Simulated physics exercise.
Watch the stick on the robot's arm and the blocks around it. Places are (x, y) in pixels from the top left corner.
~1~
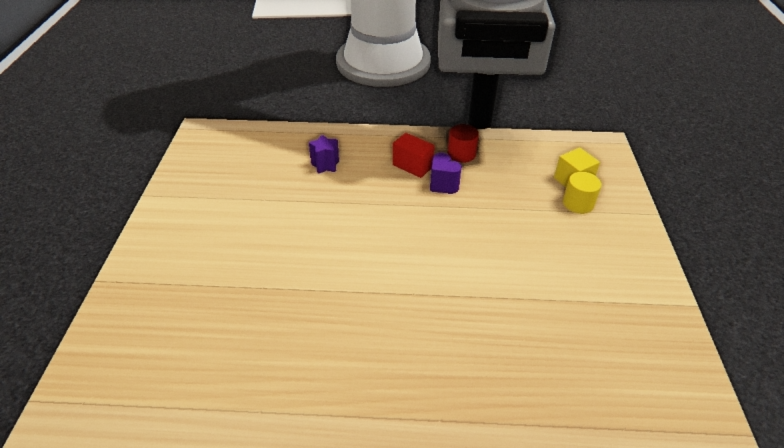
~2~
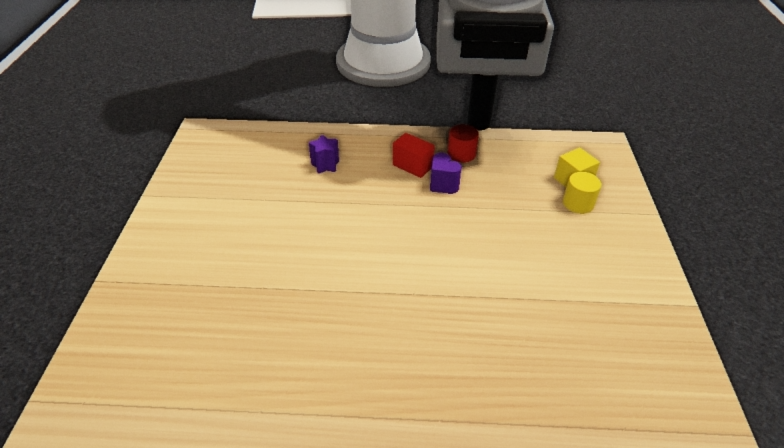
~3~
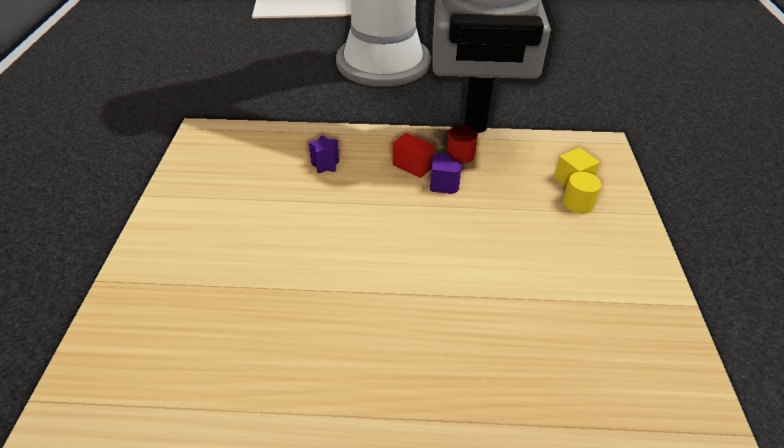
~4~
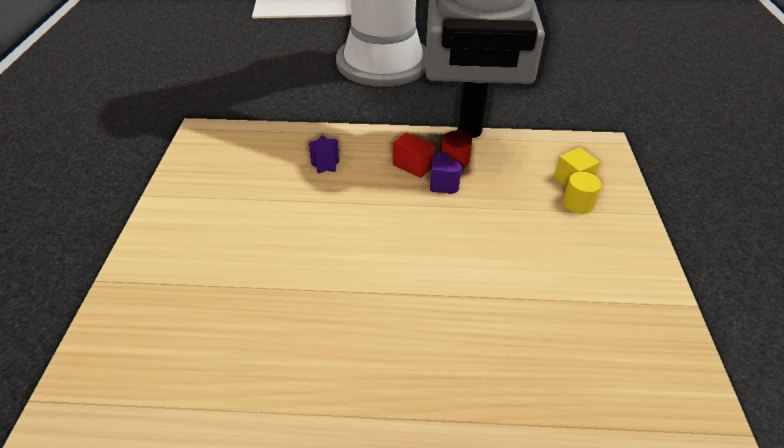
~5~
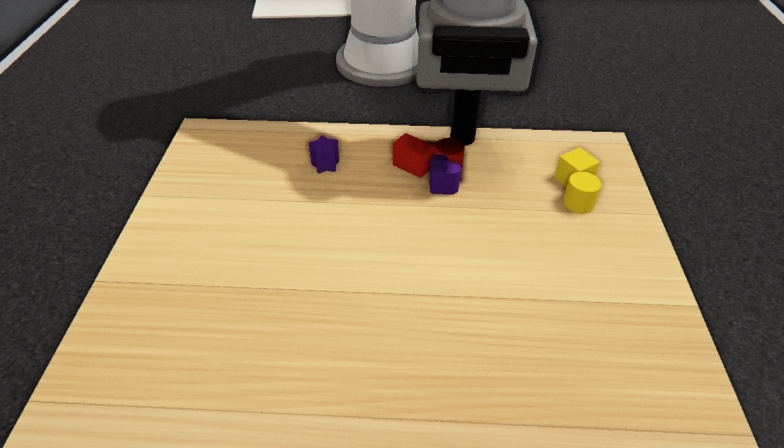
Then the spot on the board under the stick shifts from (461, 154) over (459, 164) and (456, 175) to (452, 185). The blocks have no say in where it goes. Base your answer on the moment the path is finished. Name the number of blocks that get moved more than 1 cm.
I expect two blocks to move.
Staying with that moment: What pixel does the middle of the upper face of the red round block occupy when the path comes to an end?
It sits at (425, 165).
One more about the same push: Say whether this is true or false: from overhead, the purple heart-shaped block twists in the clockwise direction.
The statement is false.
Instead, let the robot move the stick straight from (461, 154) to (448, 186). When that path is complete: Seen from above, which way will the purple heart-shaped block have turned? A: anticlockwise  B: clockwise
A.
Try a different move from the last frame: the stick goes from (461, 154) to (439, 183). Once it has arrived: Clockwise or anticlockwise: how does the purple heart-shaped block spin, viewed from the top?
Overhead view: Anti-clockwise.
The first path, step by step. Halfway along, stick at (460, 154); red rectangular block at (410, 144); purple heart-shaped block at (437, 174), turned 40° anticlockwise; red round block at (439, 158).
At the end, stick at (453, 170); red rectangular block at (410, 144); purple heart-shaped block at (431, 182), turned 60° anticlockwise; red round block at (425, 165).
